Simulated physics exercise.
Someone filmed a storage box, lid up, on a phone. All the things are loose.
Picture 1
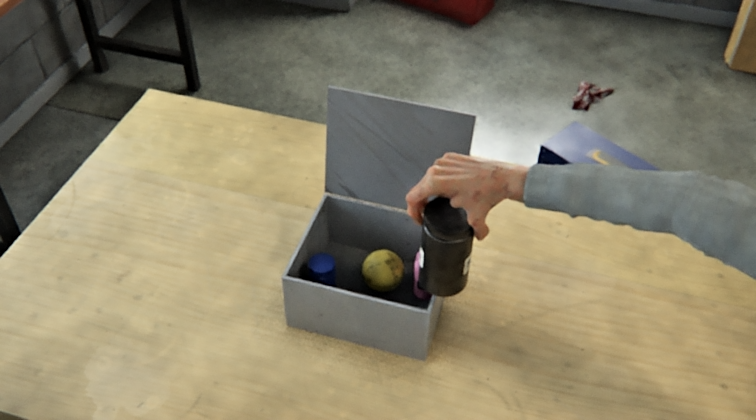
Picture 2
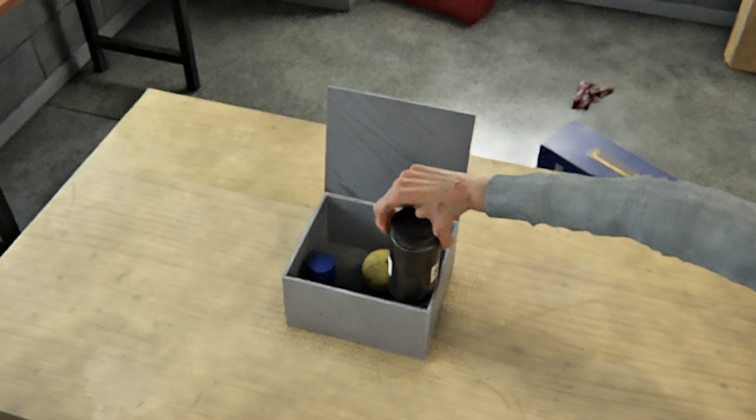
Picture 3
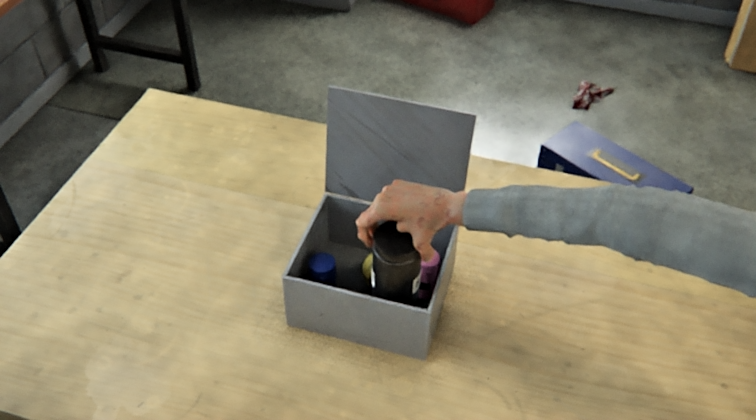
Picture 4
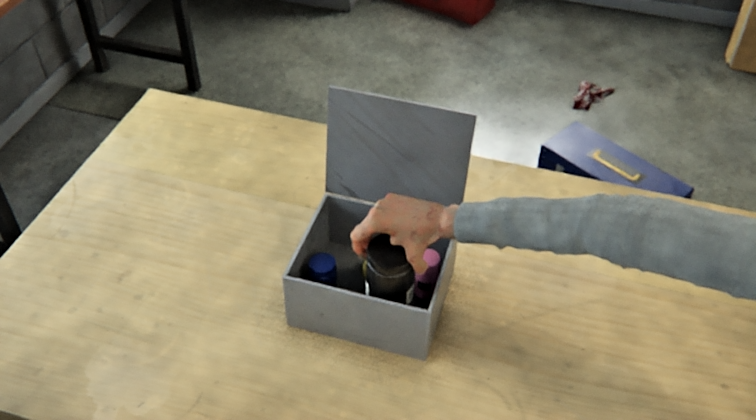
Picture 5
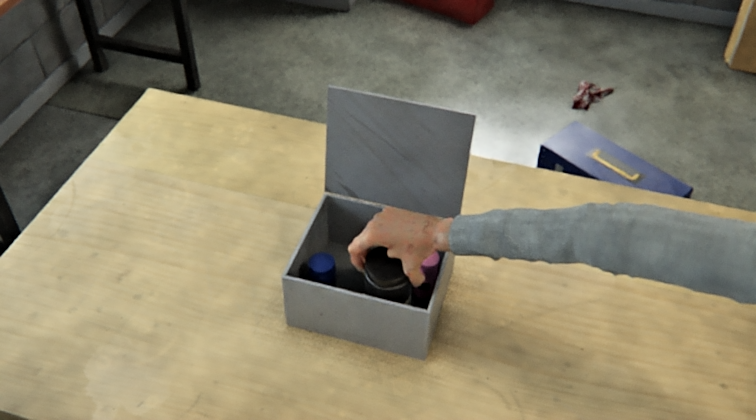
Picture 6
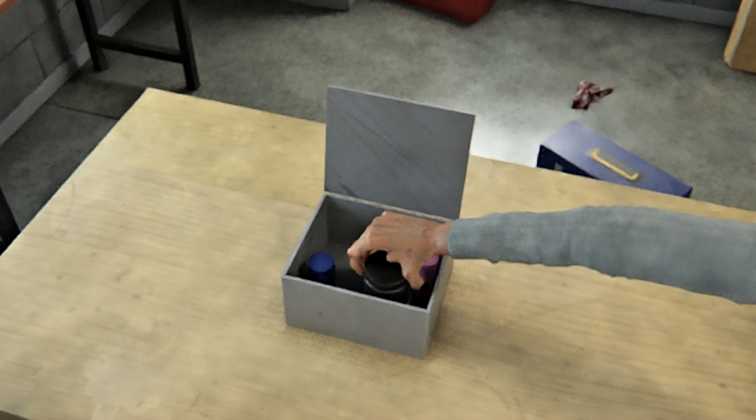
On a wooden table, a hand lowering a black jar into an open grey box between blue and pink containers.
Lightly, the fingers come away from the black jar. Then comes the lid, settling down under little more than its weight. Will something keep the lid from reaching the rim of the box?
Yes, it stays propped open.
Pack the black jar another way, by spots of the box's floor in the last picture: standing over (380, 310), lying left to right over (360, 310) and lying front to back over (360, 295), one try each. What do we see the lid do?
First try: The lid remains open; second try: It remains open; third try: It comes all the way down.
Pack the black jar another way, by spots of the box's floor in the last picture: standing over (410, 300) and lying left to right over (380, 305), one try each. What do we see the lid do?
Try one: Lid goes down; try two: Lid goes down.
Then, 1.50 s after the last picture, lid 63° above the rim.
Then, 2.10 s after the last picture, lid 11° above the rim.
At rest, lid 11° above the rim; all 4 in place. Seen from the same camera at the end, black jar near (387, 295).
